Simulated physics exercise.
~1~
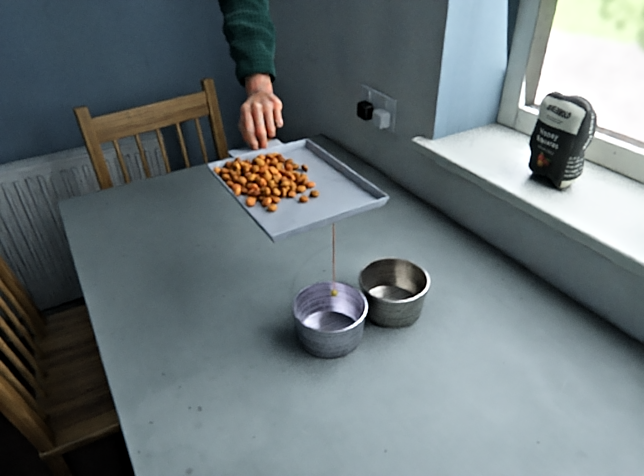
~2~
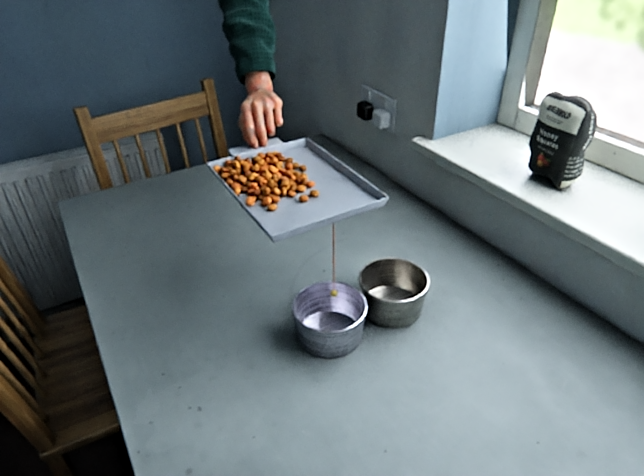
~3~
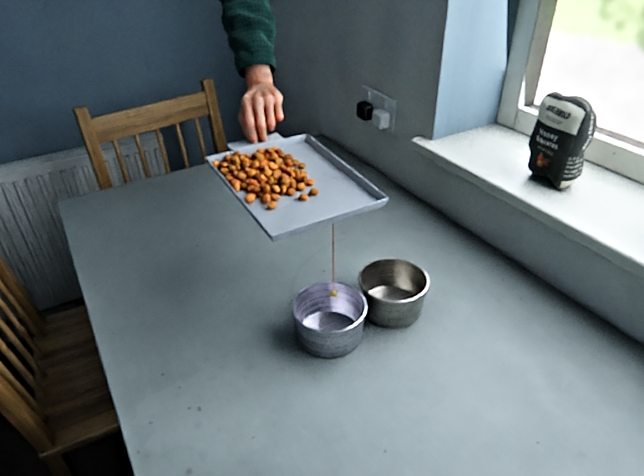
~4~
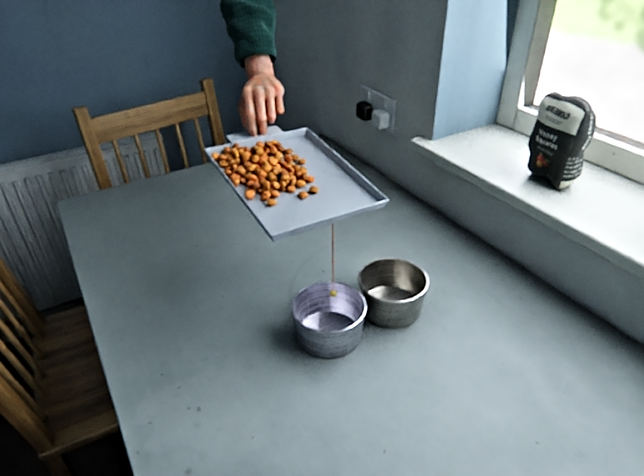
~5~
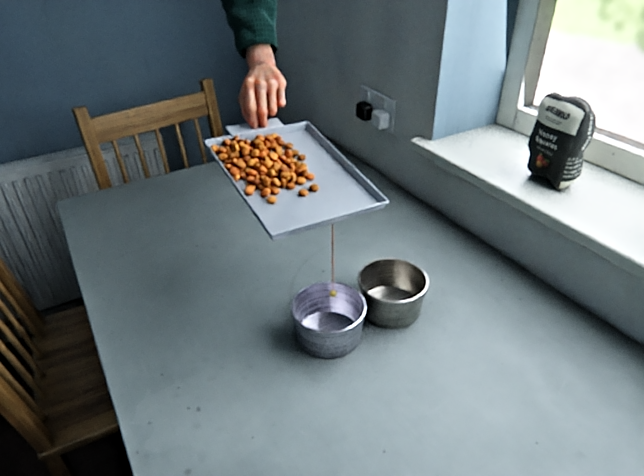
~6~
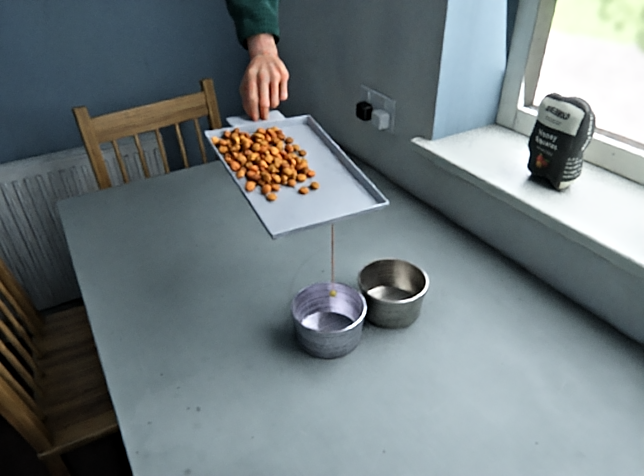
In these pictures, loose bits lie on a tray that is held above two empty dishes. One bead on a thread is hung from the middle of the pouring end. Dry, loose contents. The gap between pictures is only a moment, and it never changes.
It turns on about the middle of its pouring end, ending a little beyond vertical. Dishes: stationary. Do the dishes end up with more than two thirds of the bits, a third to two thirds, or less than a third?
They end up with a third to two thirds.
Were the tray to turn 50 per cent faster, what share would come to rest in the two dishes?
About 40 %.
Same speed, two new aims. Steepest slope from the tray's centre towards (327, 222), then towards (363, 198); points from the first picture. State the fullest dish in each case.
Try one: The left-side dish. Try two: The right-side dish.
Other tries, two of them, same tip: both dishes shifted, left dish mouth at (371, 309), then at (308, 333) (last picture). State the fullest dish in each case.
Tries in order: The one to the left, the one to the right.
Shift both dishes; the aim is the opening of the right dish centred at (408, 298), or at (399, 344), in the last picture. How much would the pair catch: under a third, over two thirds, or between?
Beyond two thirds; below one third.
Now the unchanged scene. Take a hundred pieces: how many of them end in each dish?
Left dish 20, right dish 30 %.
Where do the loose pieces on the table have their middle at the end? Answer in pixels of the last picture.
It's centred close to pixel (406, 361).
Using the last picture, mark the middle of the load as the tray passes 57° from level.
Roughly at (354, 209).
Soon, tray tipped steeply; most on the tray; a stray few outside both; about a quarter in the air.
A while on, tray tipped right over; a small part on the tray; a small part in the left dish; a small part in the right dish; about a third outside both; about a quarter in the air.
Towards the end, tray tipped past a quarter turn; about a quarter in the left dish; about a quarter in the right dish; about half outside both.
Finally, tray tipped past a quarter turn; about a quarter in the left dish; about a quarter in the right dish; about half outside both.
